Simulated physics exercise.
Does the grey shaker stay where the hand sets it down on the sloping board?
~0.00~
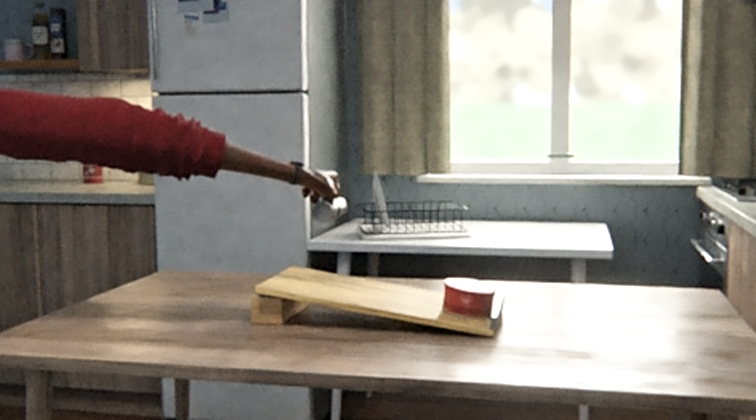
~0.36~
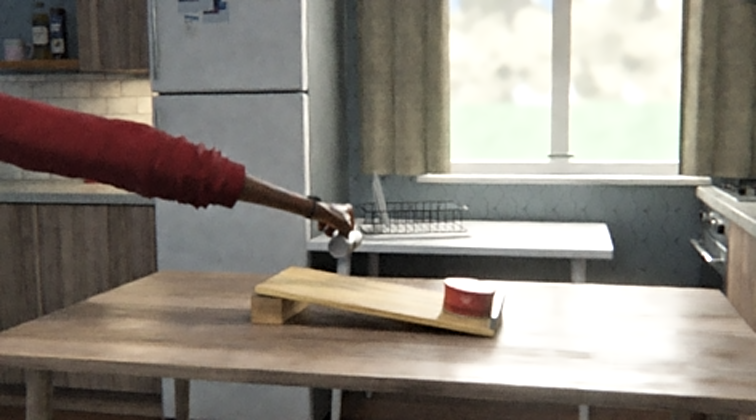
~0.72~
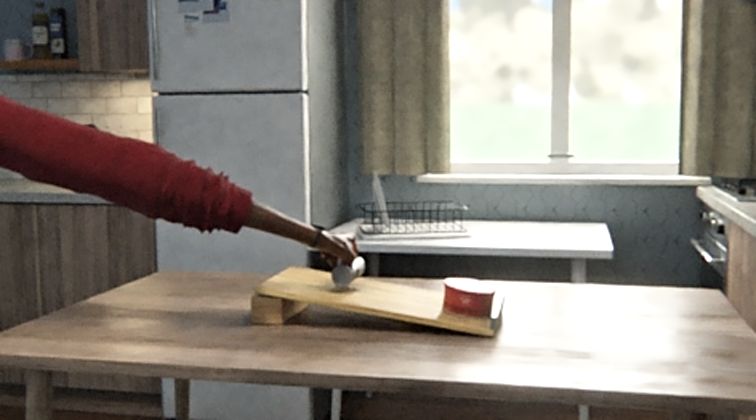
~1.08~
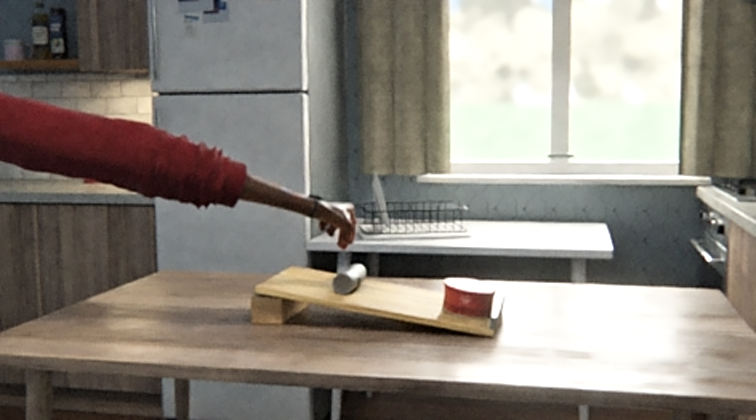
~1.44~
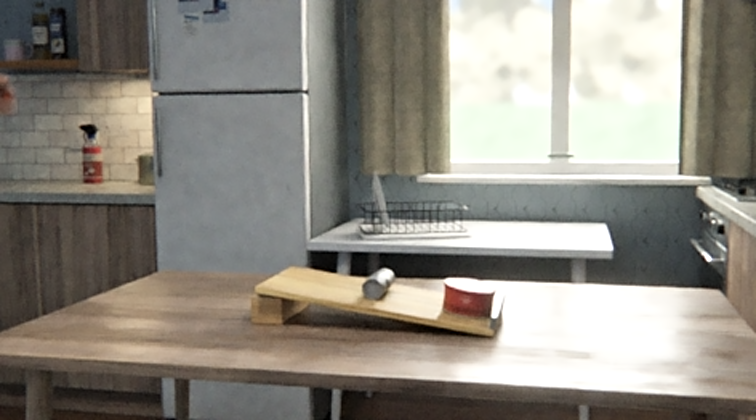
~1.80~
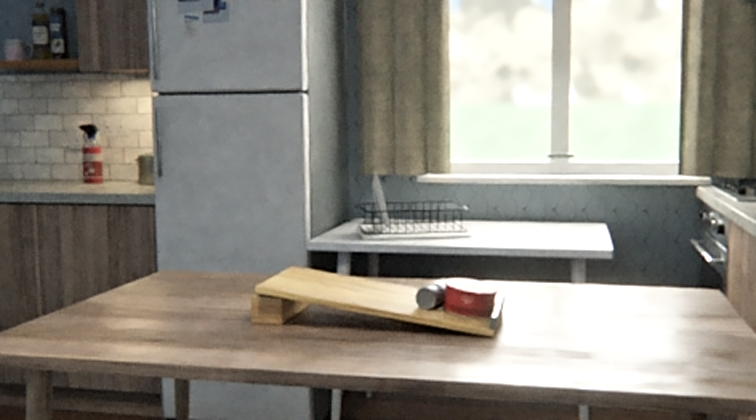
No, once the hand lets go, the grey shaker travels down the board to the right and ends up next to the red tub.
The footage shows a hand in a red sleeve lowering a grey shaker on its side onto a sloping wooden board, then letting go and drawing back, after which the shaker moves down the slope to the right and ends beside a red tub.
